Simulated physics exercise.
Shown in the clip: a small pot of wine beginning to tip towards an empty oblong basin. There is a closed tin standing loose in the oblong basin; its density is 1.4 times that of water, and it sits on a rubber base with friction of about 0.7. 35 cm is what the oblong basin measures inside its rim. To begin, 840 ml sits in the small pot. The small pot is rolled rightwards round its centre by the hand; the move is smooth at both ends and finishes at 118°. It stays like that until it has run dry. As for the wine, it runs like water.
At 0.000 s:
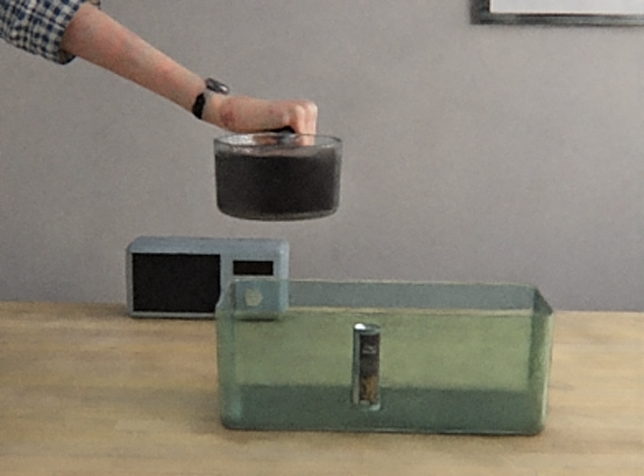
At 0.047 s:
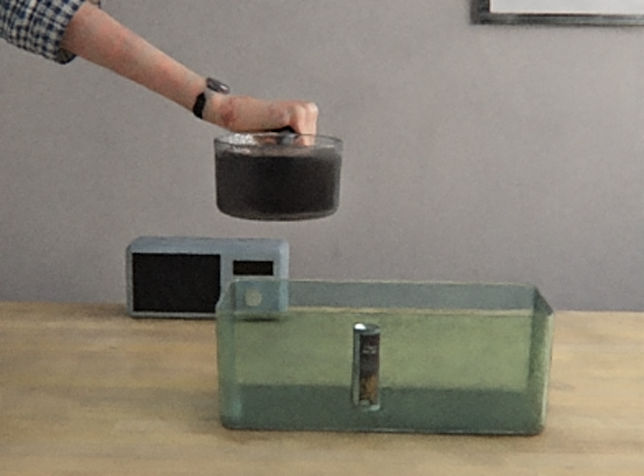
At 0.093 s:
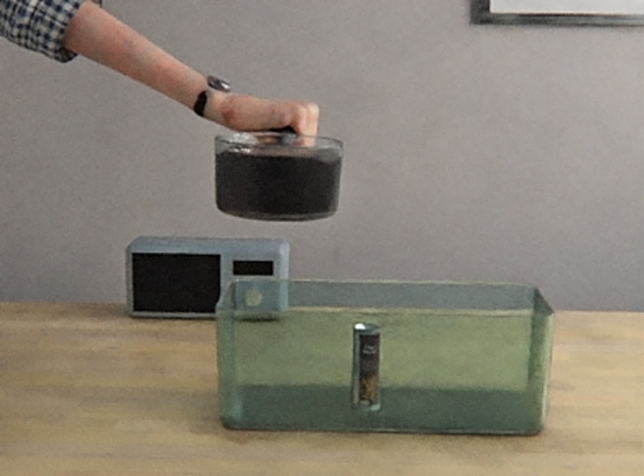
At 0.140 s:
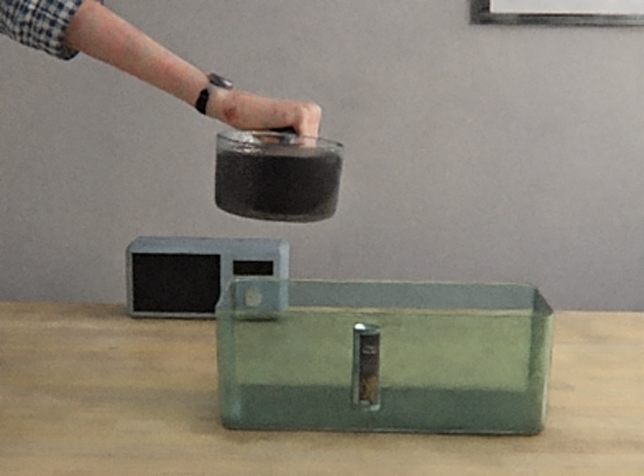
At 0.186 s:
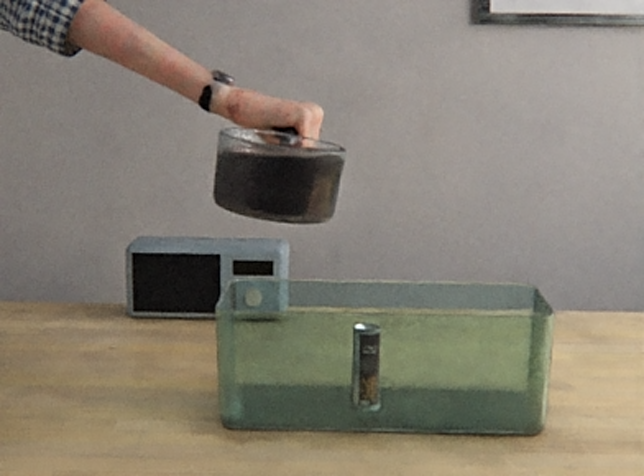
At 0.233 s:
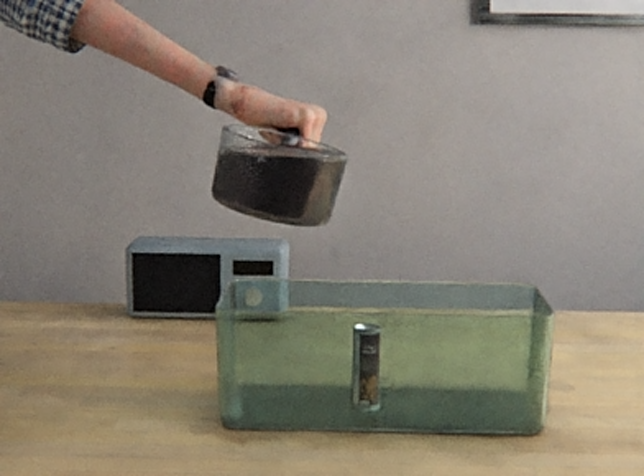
A hand holding a small pot of dark liquid above a green oblong basin with a tin inside, slowly tilting it rightwards.
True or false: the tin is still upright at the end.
True.
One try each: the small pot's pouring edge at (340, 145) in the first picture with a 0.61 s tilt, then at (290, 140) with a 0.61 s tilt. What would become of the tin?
First it stays on its base; then it tips over.
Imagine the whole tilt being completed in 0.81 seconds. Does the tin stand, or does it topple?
Then the tin does not tip.
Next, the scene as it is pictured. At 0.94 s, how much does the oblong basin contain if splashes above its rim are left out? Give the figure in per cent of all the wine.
That comes to about 88 percent.
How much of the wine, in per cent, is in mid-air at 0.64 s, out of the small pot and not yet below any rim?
Around 32 percent.
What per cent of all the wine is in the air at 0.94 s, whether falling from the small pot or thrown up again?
7 per cent or so.
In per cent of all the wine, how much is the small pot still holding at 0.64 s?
50 %.
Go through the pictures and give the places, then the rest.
It leans 0°; its right rim is at (341, 143); the wine meets the walls at (218, 150) and (338, 152); the oblong basin's rim runs from (223, 296) to (545, 301); the tin's top is at (367, 330), in the first picture.
It leans 1°; its right rim is at (341, 144); the wine meets the walls at (218, 150) and (339, 152), in the second picture.
It leans 2°; its right rim is at (342, 145); the wine meets the walls at (220, 150) and (340, 153), in the third picture.
It leans 5°; its right rim is at (343, 148); the wine meets the walls at (220, 150) and (341, 153), in the fourth picture.
It leans 8°; its right rim is at (345, 152); the wine meets the walls at (222, 149) and (342, 154), in the fifth picture.
It leans 13°; its right rim is at (346, 158); the wine meets the walls at (222, 151) and (345, 154), in the sixth picture.
After 0.64 s the tilt is 75° and 49 per cent is still to pour; the tin stands where it began.
After 0.94 s the tilt is 113° and 5 per cent is still to pour; the tin stands where it began.
After 1.25 s the tilt is 118° and 0 per cent is still to pour; the tin stands where it began.
After 1.59 s the tilt is 118° and 0 per cent is still to pour; the tin stands where it began.
In the end the tin stands where it began.
